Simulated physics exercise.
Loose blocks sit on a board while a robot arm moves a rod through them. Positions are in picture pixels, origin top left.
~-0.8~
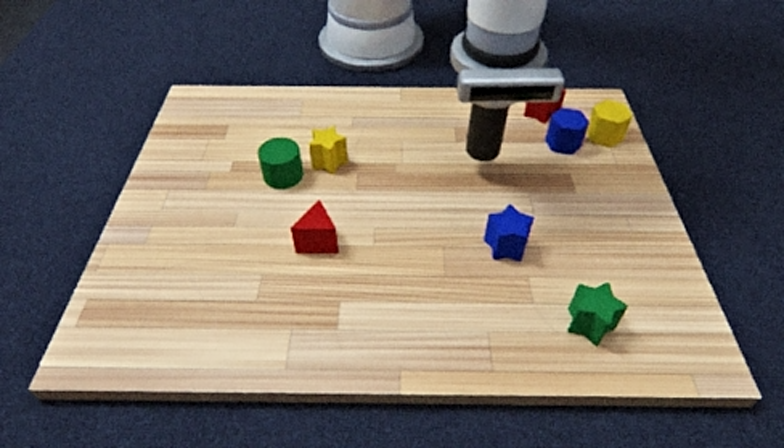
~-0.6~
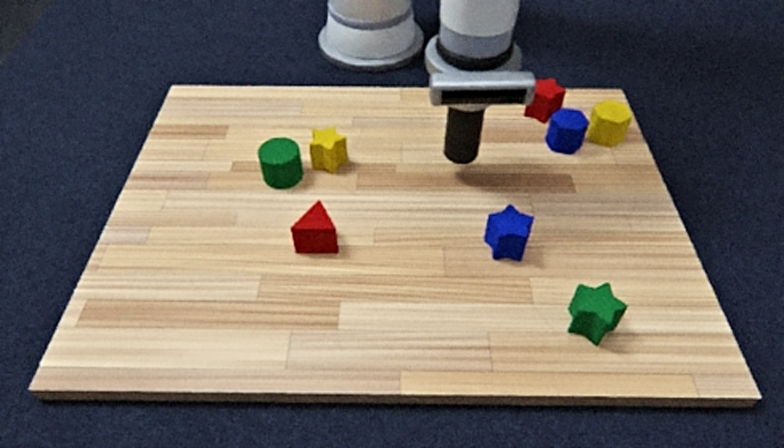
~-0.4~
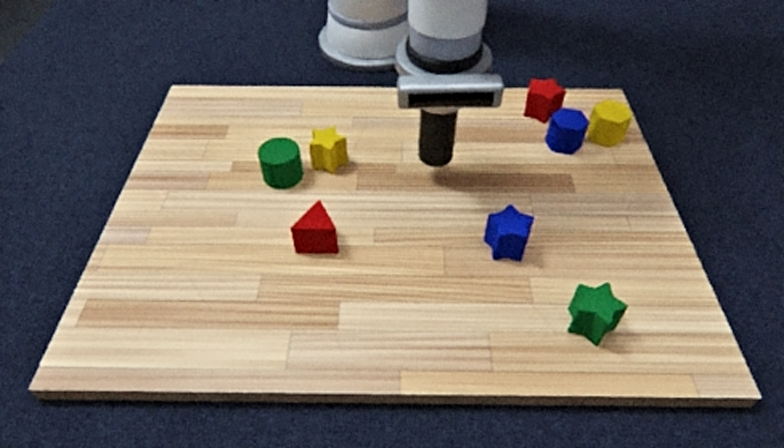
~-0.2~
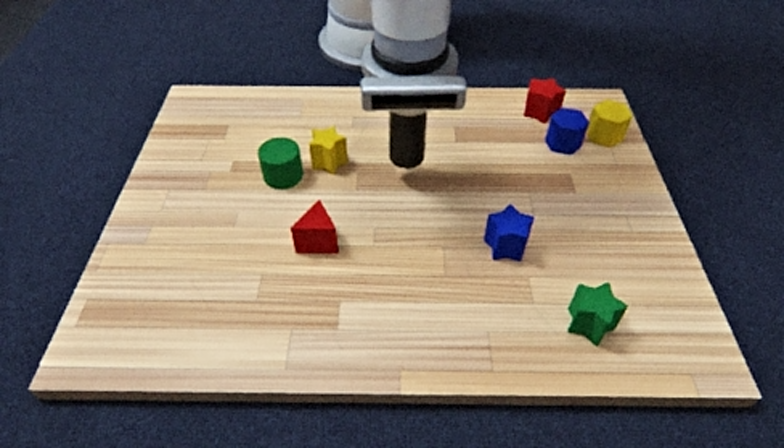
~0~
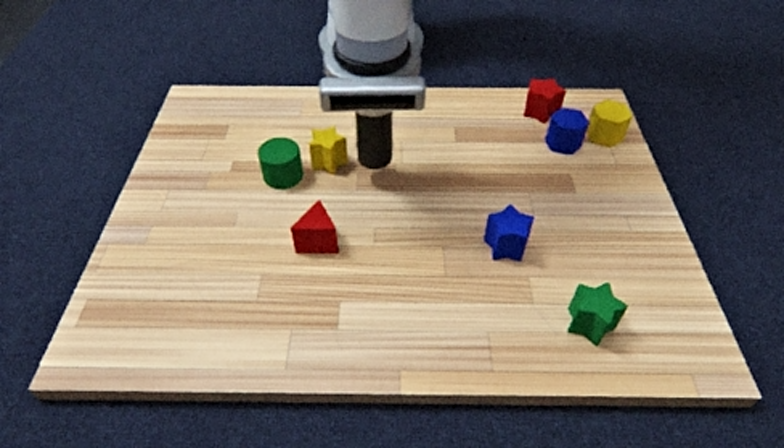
A robot arm holding a dark rod glides steadily leftward above a pale wooden board on a dark blue surface, seen from a fixed, raised view. A green cylinder, yellow star and red triangular block sit at left, blue and green stars nearer at right, and red, blue and yellow blocks at the far right corner. The rod nears the yellow star, touching nothing, and every block stays still.
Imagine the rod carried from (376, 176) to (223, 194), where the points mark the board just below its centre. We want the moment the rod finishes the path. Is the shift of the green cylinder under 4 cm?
No, that is not what happens.
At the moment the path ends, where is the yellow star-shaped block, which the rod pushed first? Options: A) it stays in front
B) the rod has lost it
B: The rod has lost it.
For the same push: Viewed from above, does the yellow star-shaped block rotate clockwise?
Yes, that is what happens.
One third of the way, rod at (323, 165); yellow star-shaped block at (317, 137), turned 40° clockwise.
Two thirds of the way, rod at (271, 171); green cylinder at (244, 146); yellow star-shaped block at (314, 138), turned 60° clockwise.
At the end, rod at (217, 177); green cylinder at (222, 143); red triangular piece still; yellow star-shaped block at (314, 138), turned 60° clockwise.
